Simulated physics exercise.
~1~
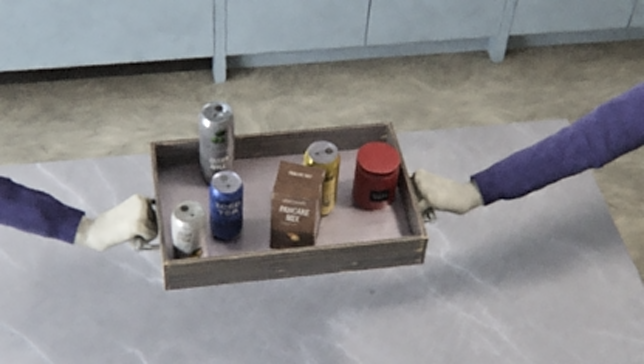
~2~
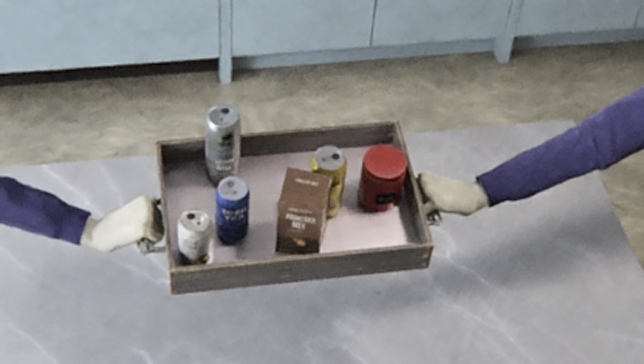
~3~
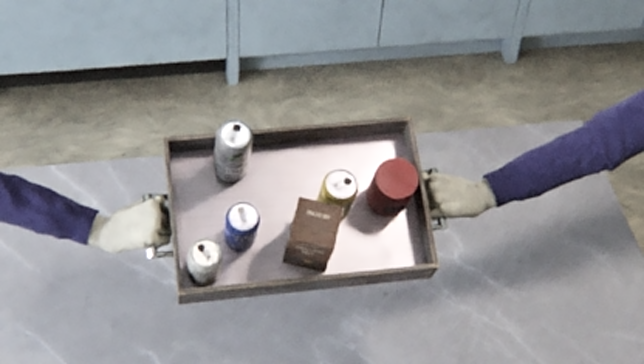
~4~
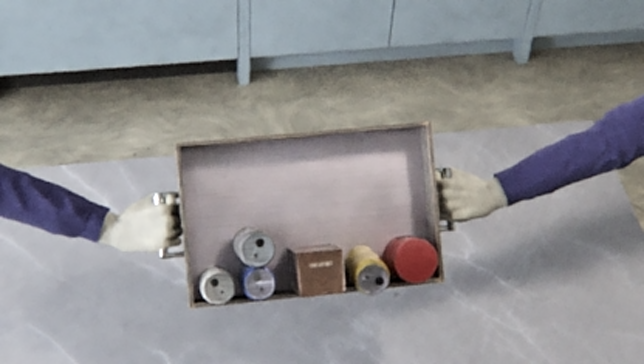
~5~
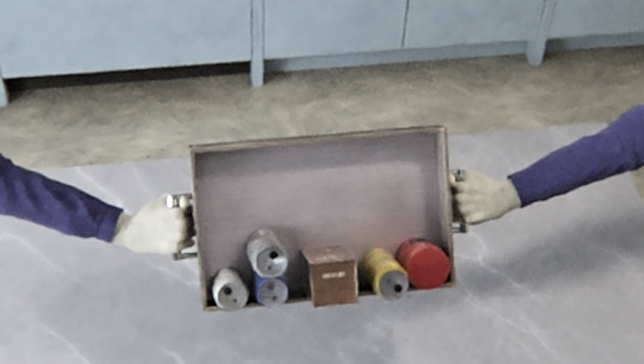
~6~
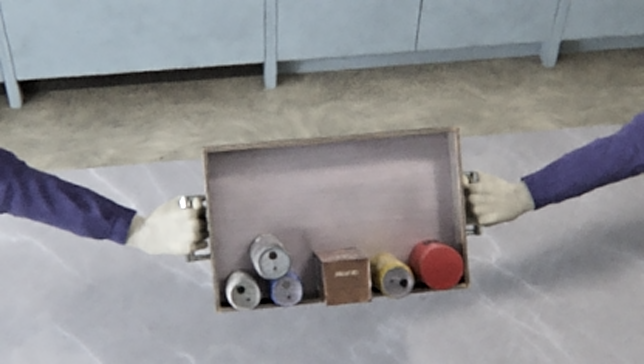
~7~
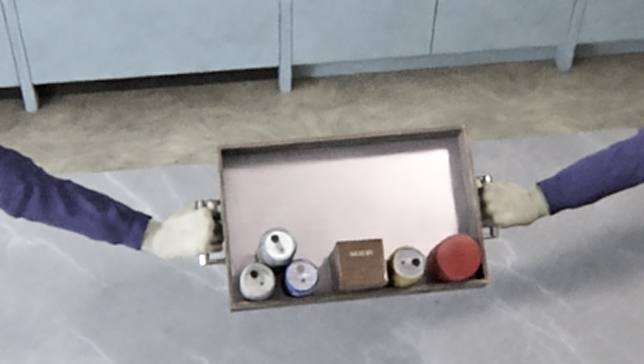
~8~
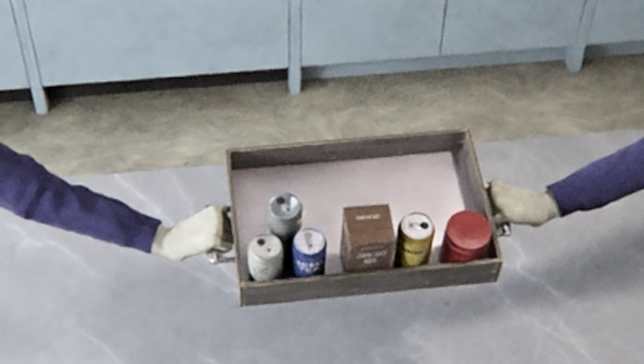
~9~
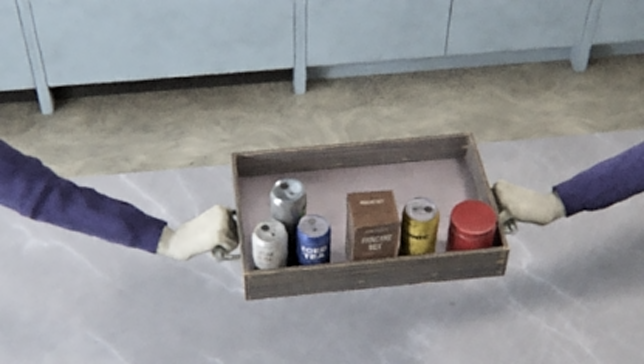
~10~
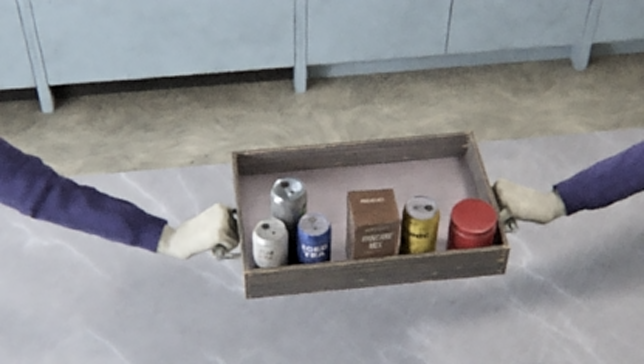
Two gloved hands tip a crate steeply toward the viewer, sliding its items forward, then level it.
